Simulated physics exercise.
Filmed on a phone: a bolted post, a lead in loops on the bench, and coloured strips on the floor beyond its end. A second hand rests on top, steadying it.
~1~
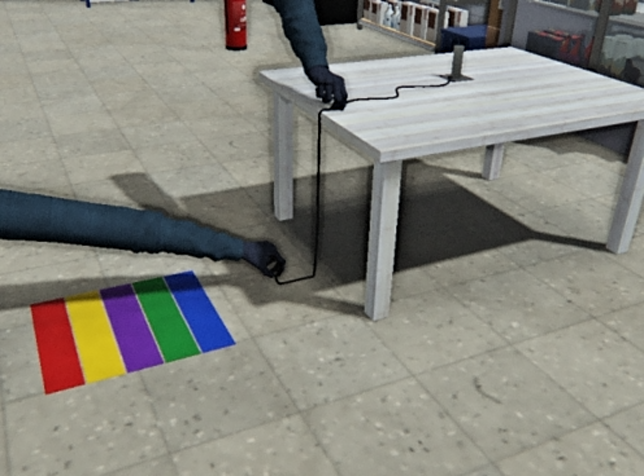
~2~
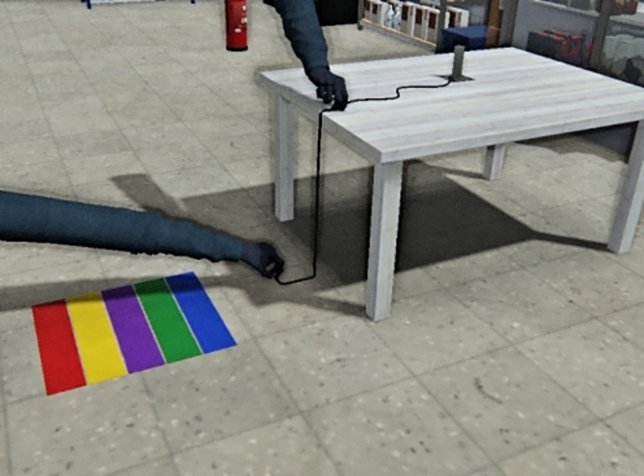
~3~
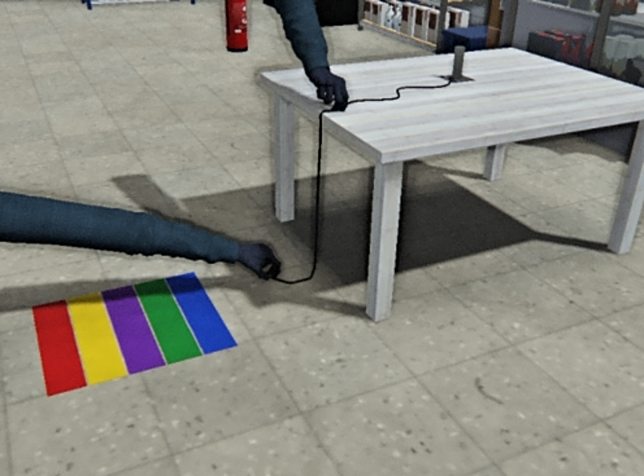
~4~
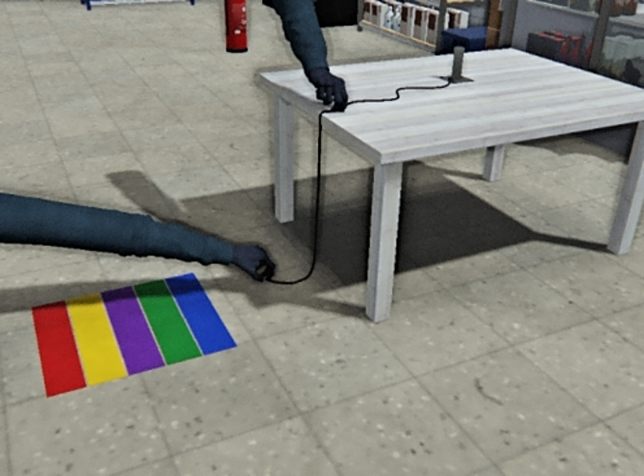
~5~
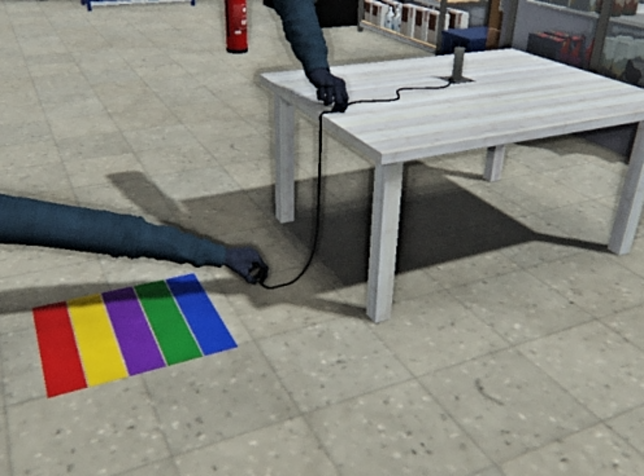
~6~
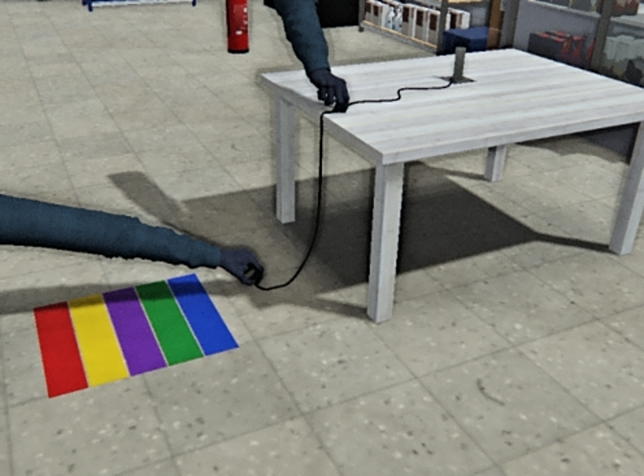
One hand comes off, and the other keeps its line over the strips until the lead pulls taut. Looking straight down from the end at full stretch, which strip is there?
The purple strip is there.
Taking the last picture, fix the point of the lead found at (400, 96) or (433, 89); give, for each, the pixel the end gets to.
(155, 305) and (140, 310).
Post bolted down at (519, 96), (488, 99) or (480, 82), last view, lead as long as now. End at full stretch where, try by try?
Roughly (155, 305), then (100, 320), then (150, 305).
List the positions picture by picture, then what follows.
In the first picture, end (275, 274); blue (211, 333); green (176, 342); purple (140, 351); yellow (101, 361); red (62, 371).
In the second picture, end (274, 275); lead through (444, 86) (398, 93) (351, 102) (319, 138) (317, 205) (314, 264).
In the third picture, end (271, 277).
In the fourth picture, end (265, 279); lead through (444, 87) (398, 94) (350, 103) (320, 139) (317, 206) (313, 266).
In the fifth picture, end (258, 281).
In the sixth picture, end (254, 282); lead through (445, 87) (399, 94) (352, 104) (321, 140) (319, 206) (301, 268).
Soon after, end near (191, 297); over blue.
After that, end near (153, 306); over green.
At the stop, end near (130, 311); over purple. Over purple.
